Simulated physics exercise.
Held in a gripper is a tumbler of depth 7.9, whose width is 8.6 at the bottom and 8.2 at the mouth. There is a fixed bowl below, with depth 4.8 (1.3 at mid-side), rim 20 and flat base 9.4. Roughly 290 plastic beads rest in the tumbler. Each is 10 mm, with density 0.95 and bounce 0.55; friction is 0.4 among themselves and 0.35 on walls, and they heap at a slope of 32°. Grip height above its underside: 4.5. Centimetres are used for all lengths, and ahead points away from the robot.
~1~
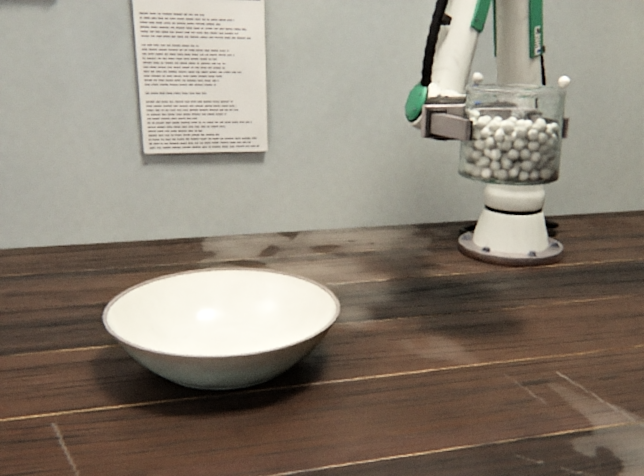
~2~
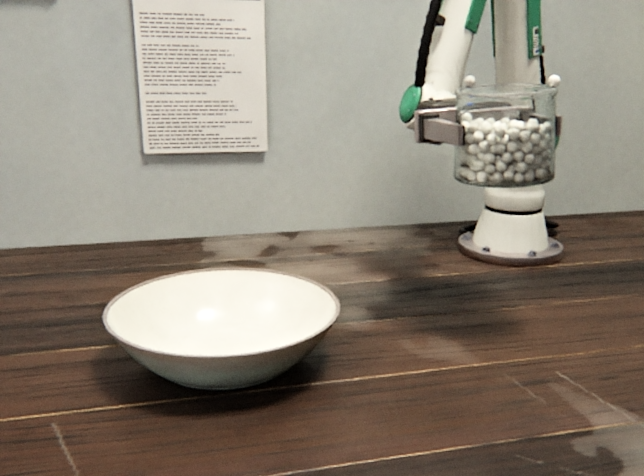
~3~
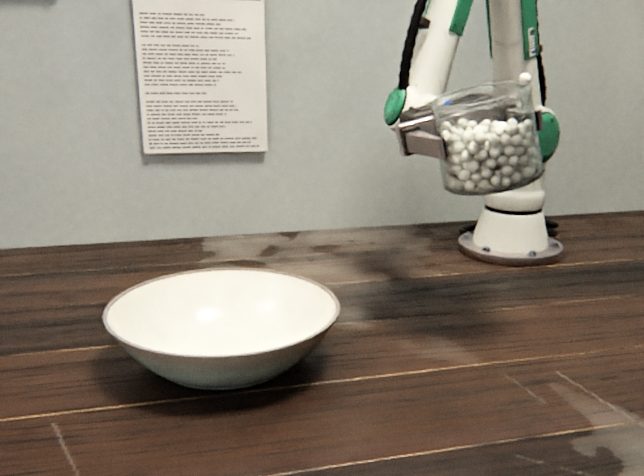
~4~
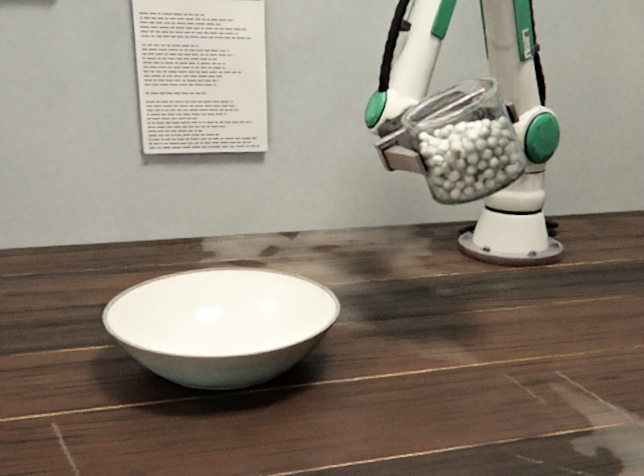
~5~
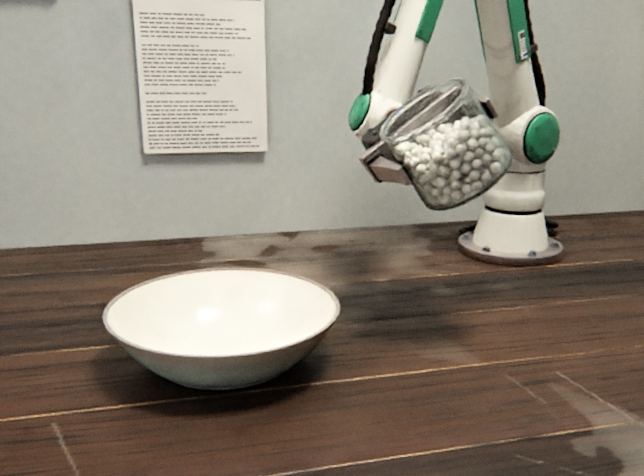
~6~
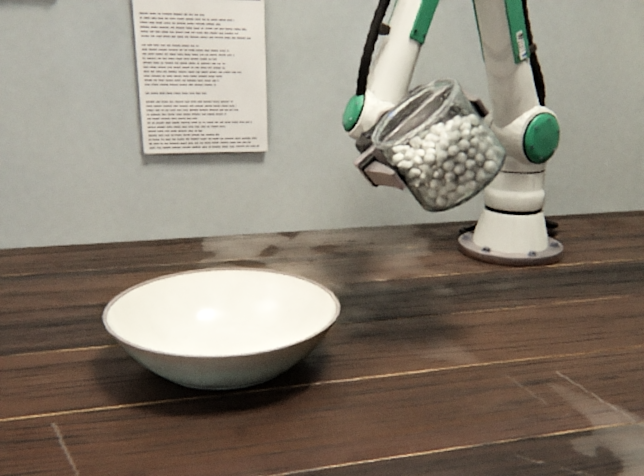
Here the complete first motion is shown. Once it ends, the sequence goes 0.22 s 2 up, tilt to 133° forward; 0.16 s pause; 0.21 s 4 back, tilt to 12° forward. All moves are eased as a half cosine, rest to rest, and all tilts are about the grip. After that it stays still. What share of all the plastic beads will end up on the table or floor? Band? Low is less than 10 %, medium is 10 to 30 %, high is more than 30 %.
High.
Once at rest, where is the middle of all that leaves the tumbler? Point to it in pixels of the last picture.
Roughly at pixel (334, 341).
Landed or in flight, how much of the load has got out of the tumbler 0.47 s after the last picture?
Around 95 % is out.
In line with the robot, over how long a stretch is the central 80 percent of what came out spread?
Length: Close to 22 cm.
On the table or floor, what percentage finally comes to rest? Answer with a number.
~ 90 %, about.
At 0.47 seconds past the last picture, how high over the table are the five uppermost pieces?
Roughly 18 cm above the table.
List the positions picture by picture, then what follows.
In the first frame, tumbler middle at (511, 134), level; upper third of the load around (508, 129), from x 470 to 565, top at y 80; 286 in the tumbler.
In the second frame, tumbler middle at (504, 135), tilted 4° forward; upper third of the load around (505, 132), from x 465 to 555, top at y 80.
In the third frame, tumbler middle at (487, 138), tilted 14° forward; upper third of the load around (494, 134), from x 445 to 535, top at y 80.
In the fourth frame, tumbler middle at (464, 142), tilted 26° forward; upper third of the load around (478, 136), from x 420 to 515, top at y 120.
In the fifth frame, tumbler middle at (446, 145), tilted 36° forward; upper third of the load around (463, 138), from x 400 to 500, top at y 120.
In the sixth frame, tumbler middle at (439, 147), tilted 40° forward; upper third of the load around (456, 139), from x 395 to 495, top at y 120; 286 in the tumbler.
Then, 0.24 s after the last picture, tilted 133° forward, highest piece 24 above the table; 277 in the tumbler, 9 in flight or on a rim.
Then, 0.47 s after the last picture, tilted 84° forward, highest piece 19 above the table; 207 on the table or floor, 14 in the tumbler, 65 in flight or on a rim.
Then, 0.79 s after the last picture, tilted 12° forward, highest piece 18 above the table; 262 on the table or floor, 14 in the bowl, 9 in the tumbler, 1 in flight or on a rim.
Then, 1.84 s after the last picture, tilted 12° forward, highest piece 17 above the table; 264 on the table or floor, 13 in the bowl, 9 in the tumbler.
Final count, 264 on the table or floor, 13 in the bowl, 9 in the tumbler. That is 92 % on the table or floor.
